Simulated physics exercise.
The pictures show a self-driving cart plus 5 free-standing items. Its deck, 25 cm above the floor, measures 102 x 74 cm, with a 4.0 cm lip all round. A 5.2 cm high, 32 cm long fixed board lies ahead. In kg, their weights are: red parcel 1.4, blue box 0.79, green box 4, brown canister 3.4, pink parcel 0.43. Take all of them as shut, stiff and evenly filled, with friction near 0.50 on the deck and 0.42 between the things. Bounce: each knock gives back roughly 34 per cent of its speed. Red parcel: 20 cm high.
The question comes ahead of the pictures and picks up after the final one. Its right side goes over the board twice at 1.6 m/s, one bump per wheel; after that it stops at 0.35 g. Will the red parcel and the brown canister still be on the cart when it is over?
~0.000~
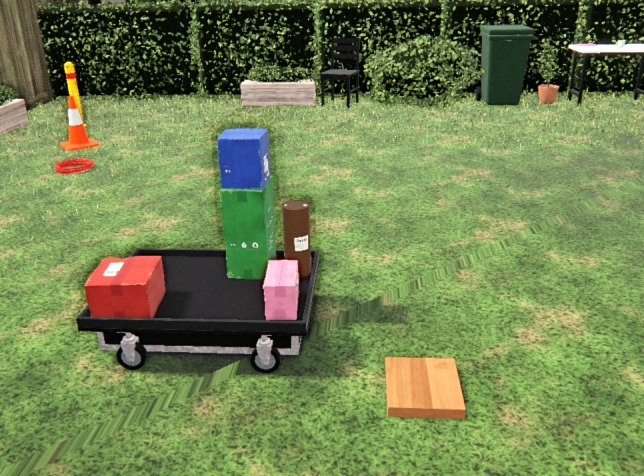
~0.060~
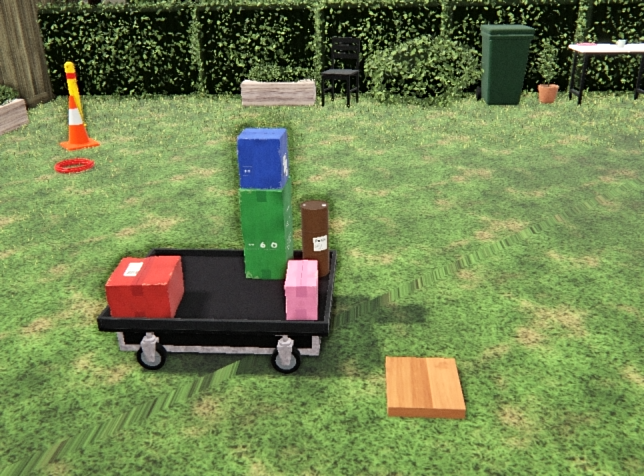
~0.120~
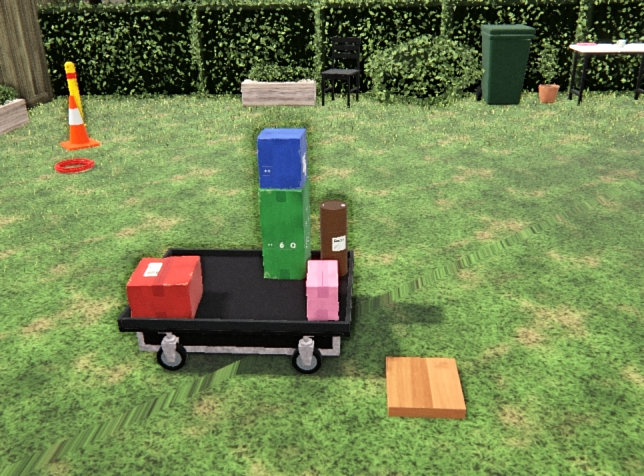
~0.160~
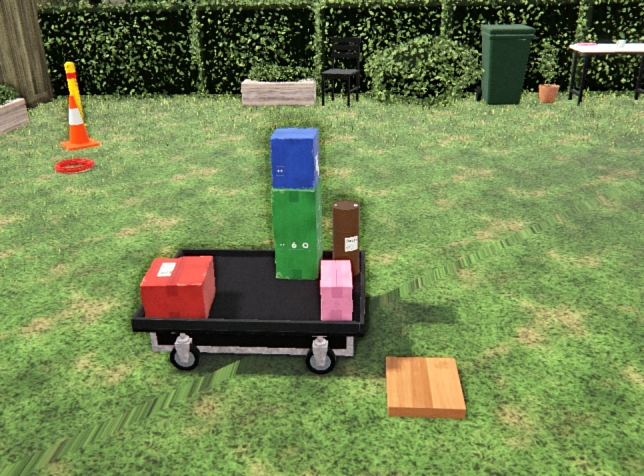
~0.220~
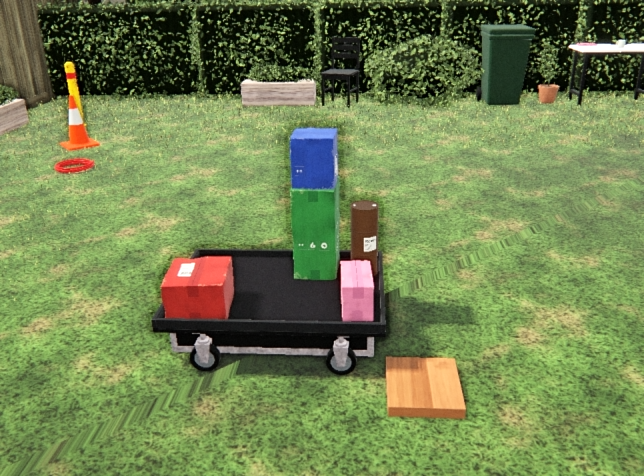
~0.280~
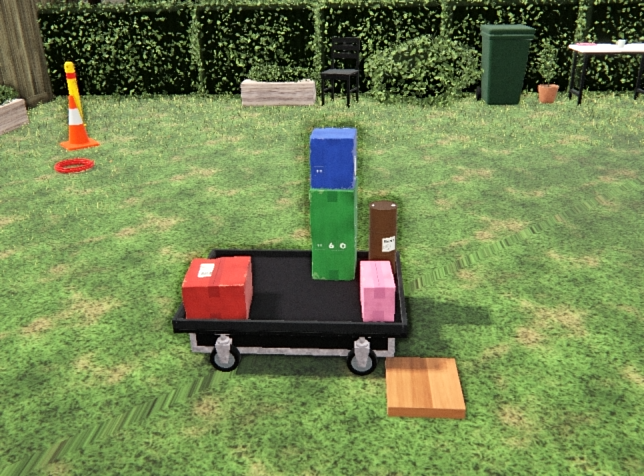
The red parcel is held on the deck; the brown canister escapes the deck.
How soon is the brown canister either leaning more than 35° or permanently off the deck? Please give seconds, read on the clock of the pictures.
At around 1.2 seconds on the pictures' clock.
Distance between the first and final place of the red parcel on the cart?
About 6 cm.
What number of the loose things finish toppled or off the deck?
The answer: 4.
After 0.78 s, cart has run 125 cm; brown canister leaning 18° near (526, 234); red parcel slid 3 cm near (389, 277); blue box leaning 6°.
After 1.38 s, cart has run 208 cm; brown canister and pink parcel now off the deck; red parcel slid 5 cm near (580, 292); blue box leaning 4°.
After 1.88 s, cart has run 214 cm, stopped; red parcel slid 6 cm near (597, 293); blue box leaning 25°; green box leaning 25°.
After 2.68 s, cart has run 214 cm, stopped; blue box and green box now off the deck; red parcel slid 6 cm near (597, 293).
By the end (3.3 s), off the deck, blue box, green box, brown canister and pink parcel; red parcel in place, give or take 10 cm. Seen from the same camera at the end, red parcel near (597, 293).
